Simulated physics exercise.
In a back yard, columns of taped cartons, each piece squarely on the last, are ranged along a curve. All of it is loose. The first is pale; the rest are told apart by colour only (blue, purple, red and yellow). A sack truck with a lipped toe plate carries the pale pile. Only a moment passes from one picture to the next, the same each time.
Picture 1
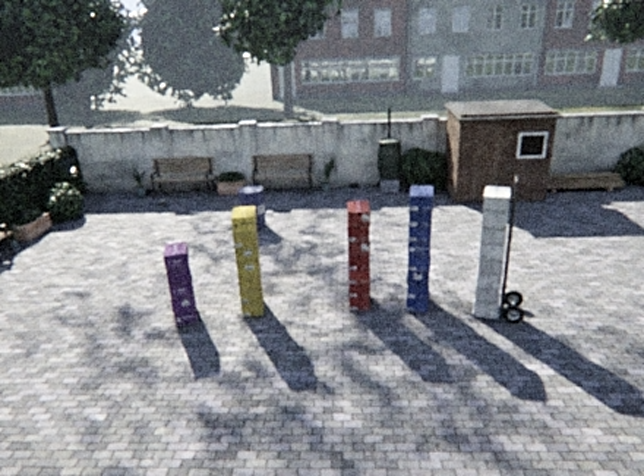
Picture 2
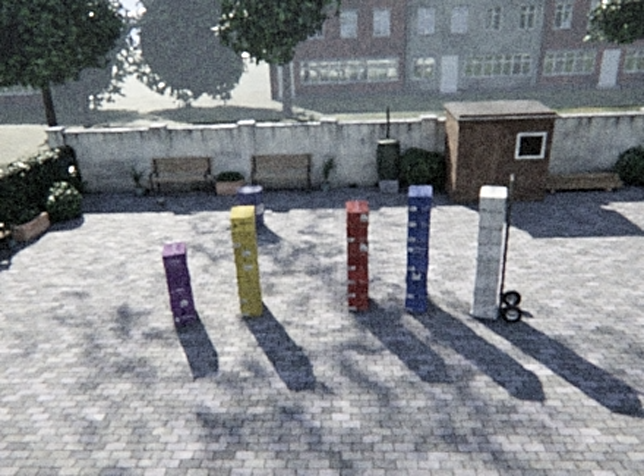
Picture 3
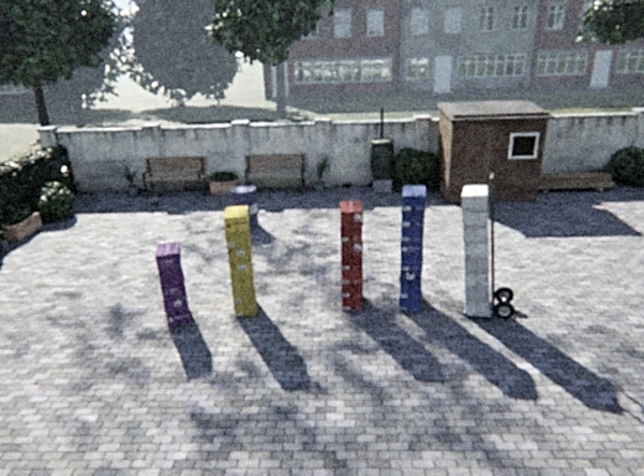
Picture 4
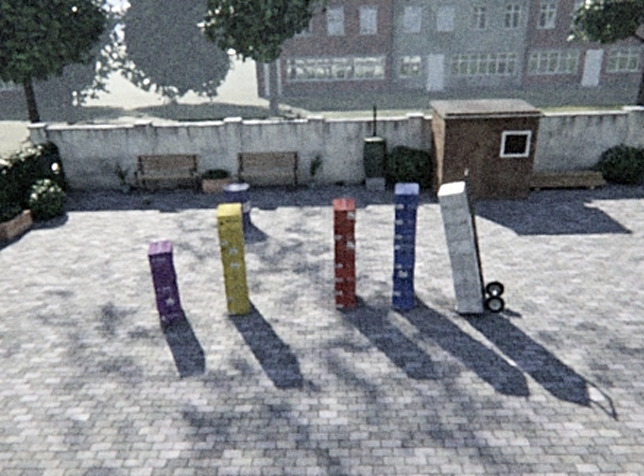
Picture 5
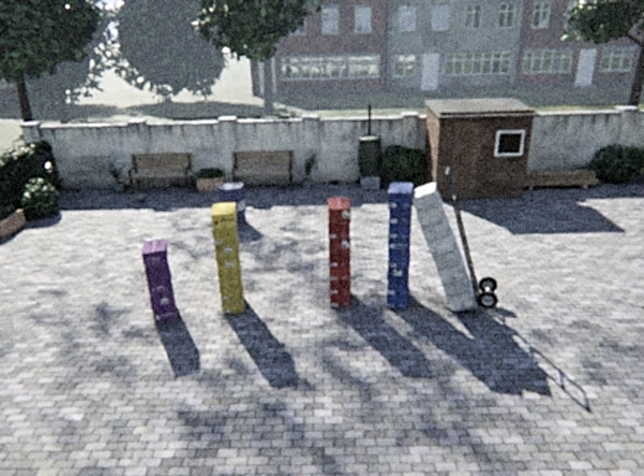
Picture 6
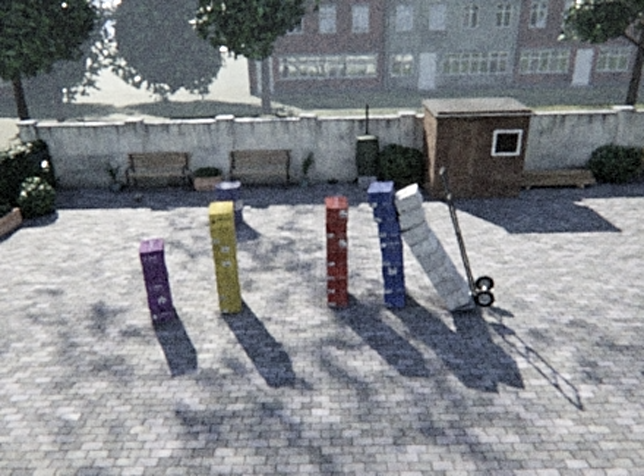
In a paved yard, a hand truck tilts a white stack of boxes leftward against the blue column, which starts leaning slightly.
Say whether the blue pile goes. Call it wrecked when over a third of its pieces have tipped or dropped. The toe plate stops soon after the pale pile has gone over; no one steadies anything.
In the end the blue column comes down.
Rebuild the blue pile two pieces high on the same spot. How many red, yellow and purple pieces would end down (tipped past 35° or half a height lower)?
By colour: Red 6, yellow 0, purple 0.
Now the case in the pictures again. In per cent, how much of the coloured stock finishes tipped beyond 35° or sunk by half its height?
Near 75 in a hundred.
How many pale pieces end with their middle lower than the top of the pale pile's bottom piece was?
It comes to 6.
Soon after the last picture, 8 of the pale pile down; 7 of the 8 blue cartons down (7 of 27 in all colours); top blue carton leaning clearly, half its height lower; top red carton leaning a little.
A little later, 8 of the pale pile down; 7 of the 8 blue cartons down (14 of 27 in all colours); top blue carton leaning well over, some four heights lower; top yellow carton leaning barely.
At rest, 8 of the pale pile down; 7 of the 8 blue cartons down (20 of 27 in all colours); top blue carton upside down; top yellow carton leaning well over, some four heights lower. As the last picture would show them, middles, top blue carton near (220, 262), top yellow carton near (228, 259).
